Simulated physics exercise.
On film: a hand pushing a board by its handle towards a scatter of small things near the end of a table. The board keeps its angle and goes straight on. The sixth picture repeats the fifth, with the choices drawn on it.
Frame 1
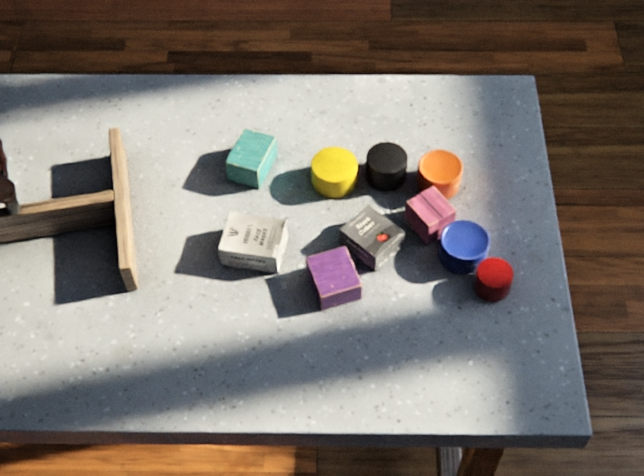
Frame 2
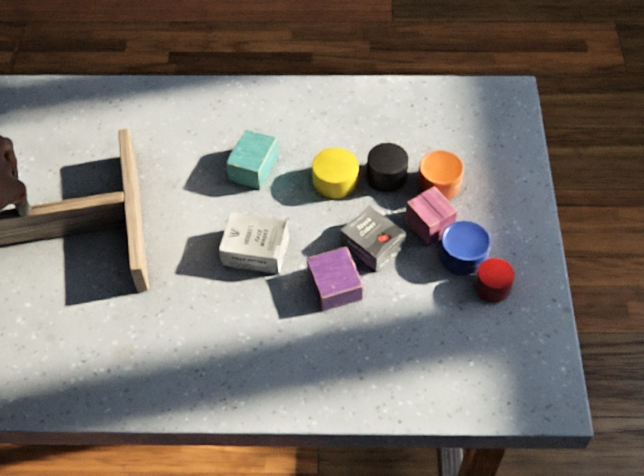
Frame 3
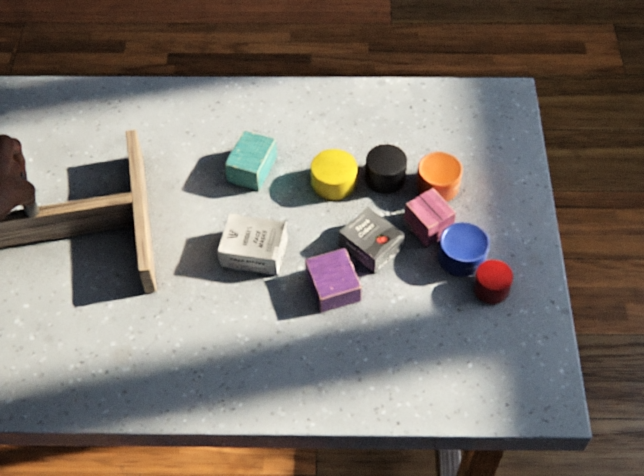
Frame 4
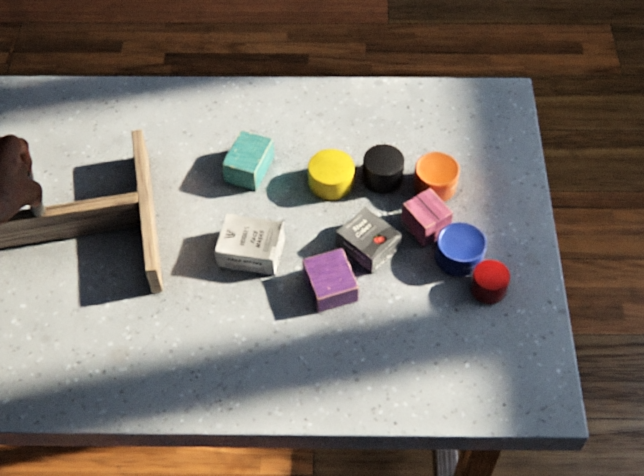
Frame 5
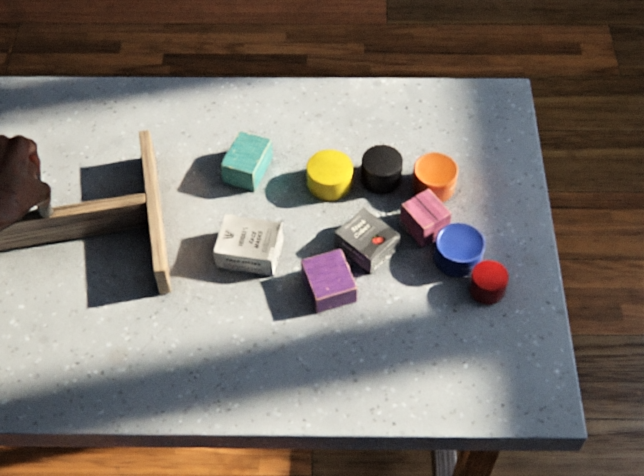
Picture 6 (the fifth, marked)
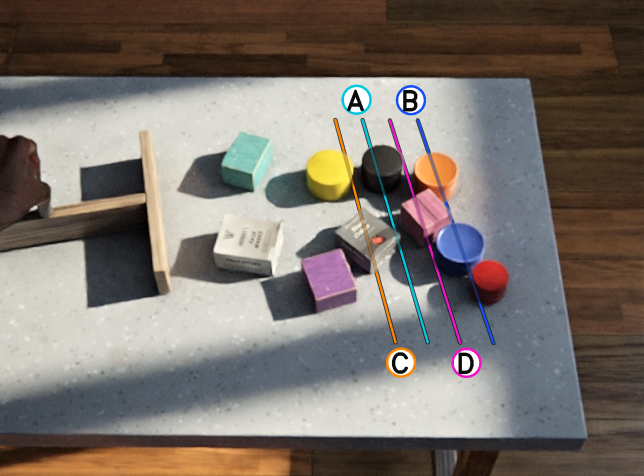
On a grey tabletop, a hand slowly pushes a wooden board rightward towards scattered colourful objects.
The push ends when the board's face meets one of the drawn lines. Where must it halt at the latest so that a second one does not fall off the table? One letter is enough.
At B, and not beyond.
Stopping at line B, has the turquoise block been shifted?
Yes.
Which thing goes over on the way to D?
The blue tub goes over.
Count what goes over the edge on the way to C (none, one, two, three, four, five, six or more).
By then, none.
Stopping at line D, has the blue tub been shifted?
Yes.
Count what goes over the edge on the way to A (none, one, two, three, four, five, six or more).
By then, none.
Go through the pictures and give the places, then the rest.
In the first picture, purple block (334, 278); red pot (493, 279); pink box (430, 216).
In the second picture, board (129, 195); white box (255, 243).
In the third picture, board (137, 196); orange tub (439, 177).
In the fourth picture, board (144, 196); grey packet (368, 240).
In the fifth picture, board (151, 196); black tin (381, 170); purple block (329, 281); red pot (488, 282).
On the marked copy, A at (393, 222); B at (452, 222); C at (363, 222); D at (422, 222).
Following B. Soon after the start, board (260, 197); turquoise block (274, 158); white box (303, 239).
Later, board (367, 198); blue tub (514, 246); pink box (489, 208).
In the end, board (451, 198); blue tub over the edge; grey packet (548, 245); one fallen.
As for the rest, A is within the limit but short; C is within the limit but short; D is within the limit but short.
